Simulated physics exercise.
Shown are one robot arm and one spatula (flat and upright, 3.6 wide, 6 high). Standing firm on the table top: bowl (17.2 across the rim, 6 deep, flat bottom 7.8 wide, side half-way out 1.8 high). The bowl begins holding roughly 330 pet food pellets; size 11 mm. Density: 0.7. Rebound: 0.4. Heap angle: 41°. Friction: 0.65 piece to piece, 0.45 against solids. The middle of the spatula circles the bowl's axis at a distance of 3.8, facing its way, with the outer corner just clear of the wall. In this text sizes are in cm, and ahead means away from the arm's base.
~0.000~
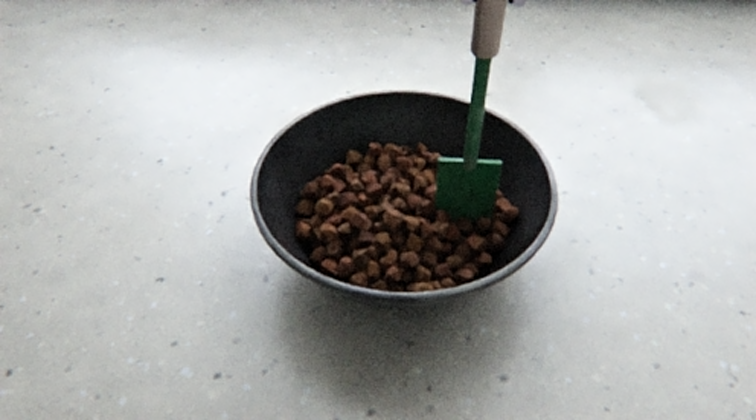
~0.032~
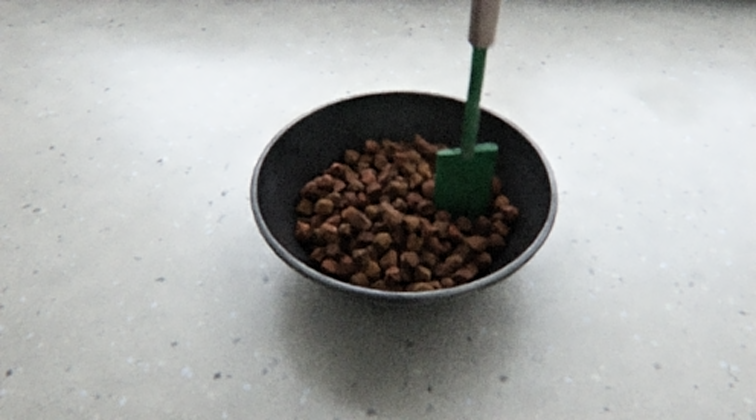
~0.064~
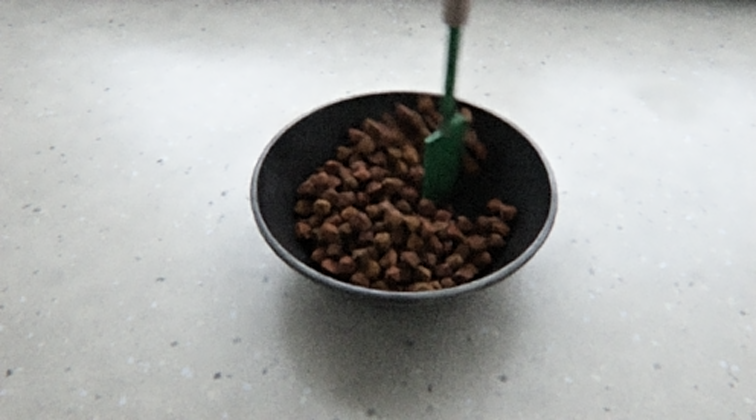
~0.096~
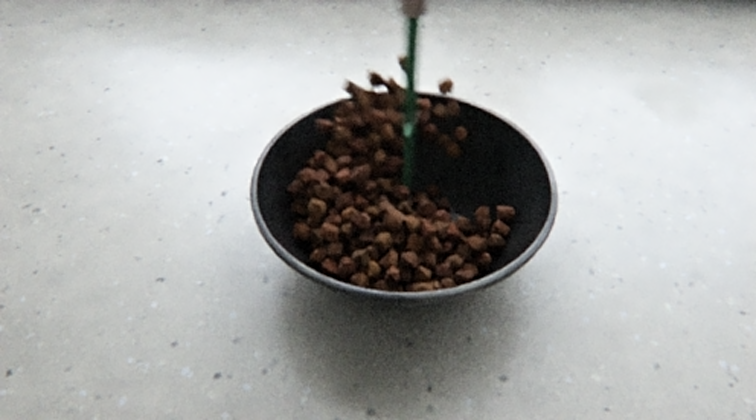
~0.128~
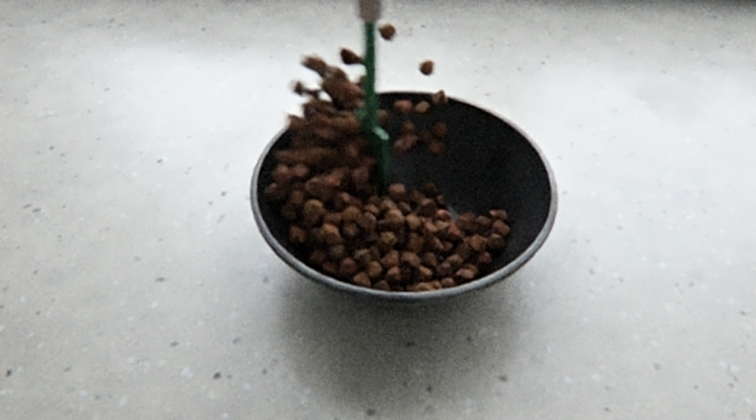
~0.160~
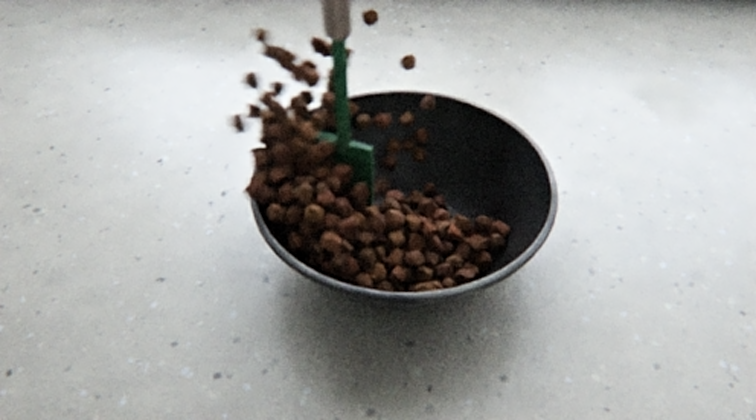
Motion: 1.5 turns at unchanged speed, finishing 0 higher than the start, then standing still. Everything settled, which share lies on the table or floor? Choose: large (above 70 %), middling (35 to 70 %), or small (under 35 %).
Middling.
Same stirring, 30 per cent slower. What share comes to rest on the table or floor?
Estimated share: About 35 per cent.
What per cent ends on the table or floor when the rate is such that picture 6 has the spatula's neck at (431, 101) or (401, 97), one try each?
Well, about 15 percent the first time and about 30 percent the second.
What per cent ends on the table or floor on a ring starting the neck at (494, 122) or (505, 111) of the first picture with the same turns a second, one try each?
40 and 25 per cent.
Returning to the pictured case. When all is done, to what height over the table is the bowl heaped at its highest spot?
Height: Roughly 6.0 cm.
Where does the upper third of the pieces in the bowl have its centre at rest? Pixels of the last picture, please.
Close to (336, 250).
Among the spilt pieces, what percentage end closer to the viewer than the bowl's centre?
Roughly 60 per cent.
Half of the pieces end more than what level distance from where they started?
Some 13 centimetres or so.
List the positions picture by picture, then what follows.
The spatula neck at (473, 140), 0° round; upper third of the load around (392, 204), from x 305 to 510, top at y 150; 333 in the bowl, in the first picture.
The spatula neck at (470, 129), 15° round; upper third of the load around (396, 196), from x 305 to 510, top at y 140, in the second picture.
The spatula neck at (448, 108), 51° round; upper third of the load around (392, 173), from x 300 to 510, top at y 105, in the third picture.
The spatula neck at (410, 98), 88° round; upper third of the load around (367, 150), from x 295 to 505, top at y 60; 332 in the bowl, 1 in flight or on the tool, in the fourth picture.
The spatula neck at (371, 102), 124° round; upper third of the load around (336, 145), from x 275 to 500, top at y 30; 325 in the bowl, 8 in flight or on the tool, in the fifth picture.
The spatula neck at (343, 121), 161° round; upper third of the load around (304, 149), from x 240 to 500, top at y 15; 311 in the bowl, 22 in flight or on the tool, in the sixth picture.
After 0.28 s, 304° round, highest piece 12 above the table; 242 in the bowl, 25 on the table or floor, 66 in flight or on the tool.
After 0.41 s, 86° round, highest piece 8 above the table; 201 in the bowl, 101 on the table or floor, 31 in flight or on the tool.
After 0.67 s, 180° round, highest piece 6 above the table; 167 on the table or floor, 165 in the bowl, 1 in flight or on the tool.
After 1.37 s, 180° round, highest piece 5 above the table; 168 on the table or floor, 165 in the bowl.
In the end, 168 on the table or floor, 165 in the bowl. That is 50 % on the table or floor.
